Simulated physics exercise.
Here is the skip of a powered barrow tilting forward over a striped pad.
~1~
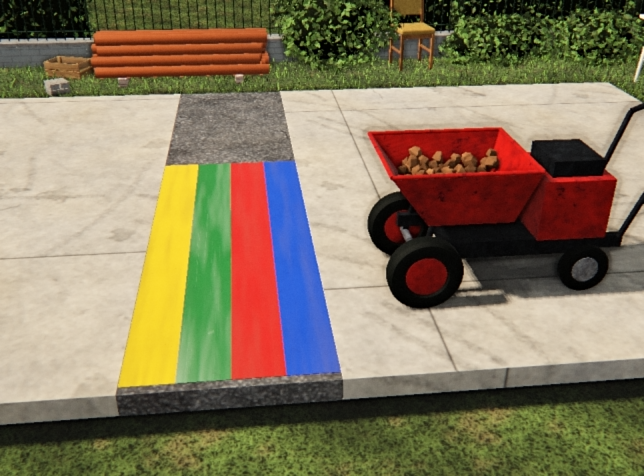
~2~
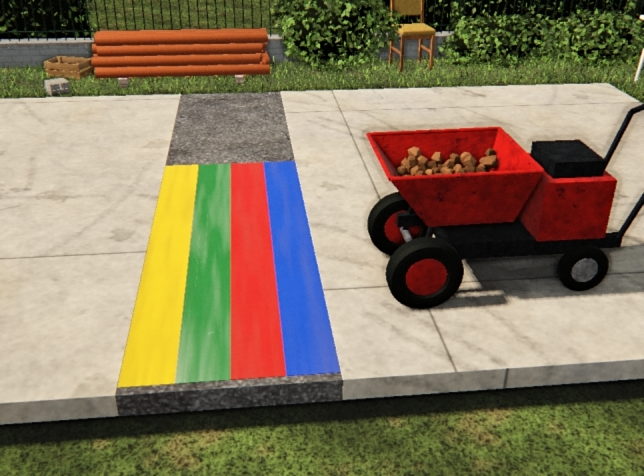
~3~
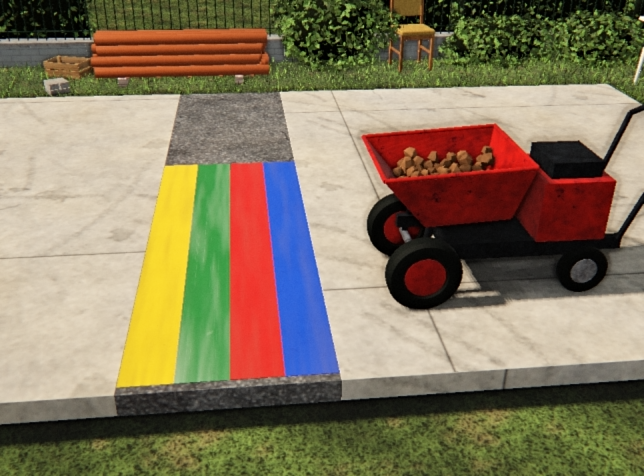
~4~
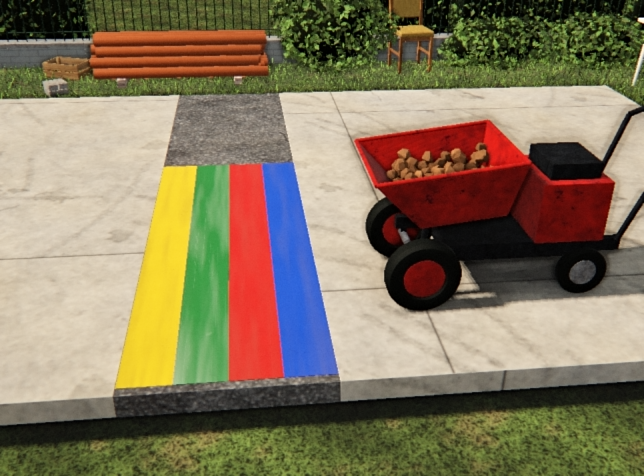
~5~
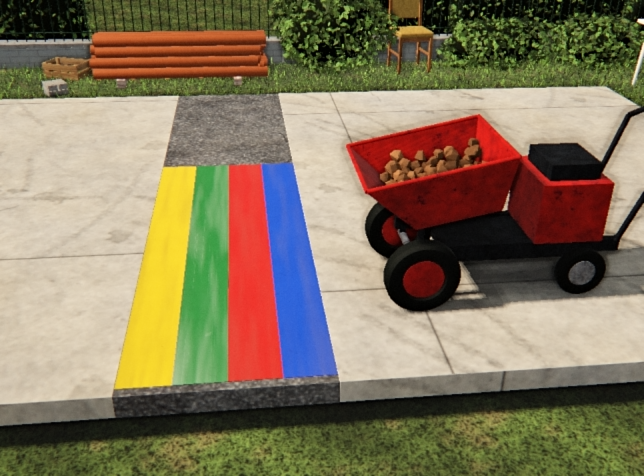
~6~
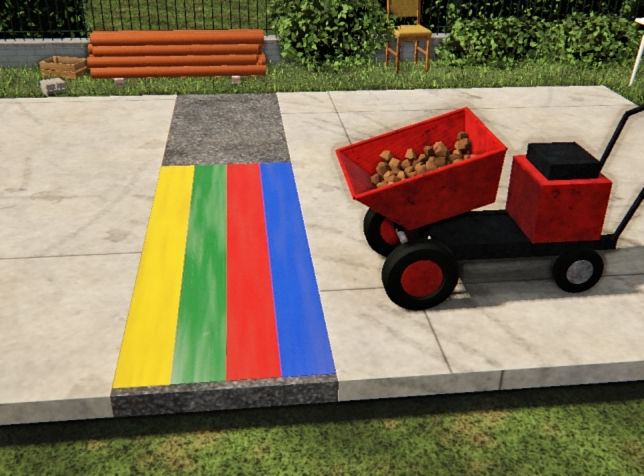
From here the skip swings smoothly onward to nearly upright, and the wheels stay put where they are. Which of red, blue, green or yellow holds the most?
Red.
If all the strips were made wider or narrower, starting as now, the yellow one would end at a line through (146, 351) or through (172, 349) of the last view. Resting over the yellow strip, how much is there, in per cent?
10 and 10 percent, roughly.
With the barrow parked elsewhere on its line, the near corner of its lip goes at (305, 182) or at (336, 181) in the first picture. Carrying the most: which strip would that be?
Going by the pictures, the first try gives green and the second gives that green strip.
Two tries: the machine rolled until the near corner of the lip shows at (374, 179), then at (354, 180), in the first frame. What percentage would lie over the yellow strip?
In order, close to 10 and 10 in a hundred.
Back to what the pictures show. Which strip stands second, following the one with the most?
Next in line comes blue.
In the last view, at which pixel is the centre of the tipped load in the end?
Close to (256, 283), more or less.
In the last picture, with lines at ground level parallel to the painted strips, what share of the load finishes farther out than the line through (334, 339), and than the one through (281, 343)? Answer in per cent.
About 90 percent, then about 60 percent.
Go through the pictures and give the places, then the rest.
In the first frame, lip of the skip (392, 178), level; top of the load (452, 175), clay clods; blue strip (308, 336); red strip (257, 339); green strip (205, 342); yellow strip (153, 346).
In the second frame, lip of the skip (391, 179), level; top of the load (451, 175).
In the third frame, lip of the skip (385, 182), tipped barely; top of the load (448, 174).
In the fourth frame, lip of the skip (377, 187), tipped a little; top of the load (459, 169).
In the fifth frame, lip of the skip (367, 192), tipped a little; top of the load (469, 170).
In the sixth frame, lip of the skip (355, 198), tipped clearly; top of the load (459, 165); blue strip (303, 337); red strip (252, 340); green strip (200, 344); yellow strip (148, 347).
Just after the last frame, skip tipped steeply; every one in the skip.
A moment on, skip tipped right over; roughly two thirds in the skip; roughly a quarter over the blue strip; about a tenth over the red strip.
Further on, skip tipped right over; about a tenth in the skip; roughly a quarter over the blue strip; roughly a third over the red strip; about a tenth over the green strip; about a tenth over the yellow strip.
When it is over, skip tipped right over; about a tenth in the skip; roughly a quarter over the blue strip; roughly a third over the red strip; about a tenth over the green strip; about a tenth over the yellow strip; just a few off the paint.
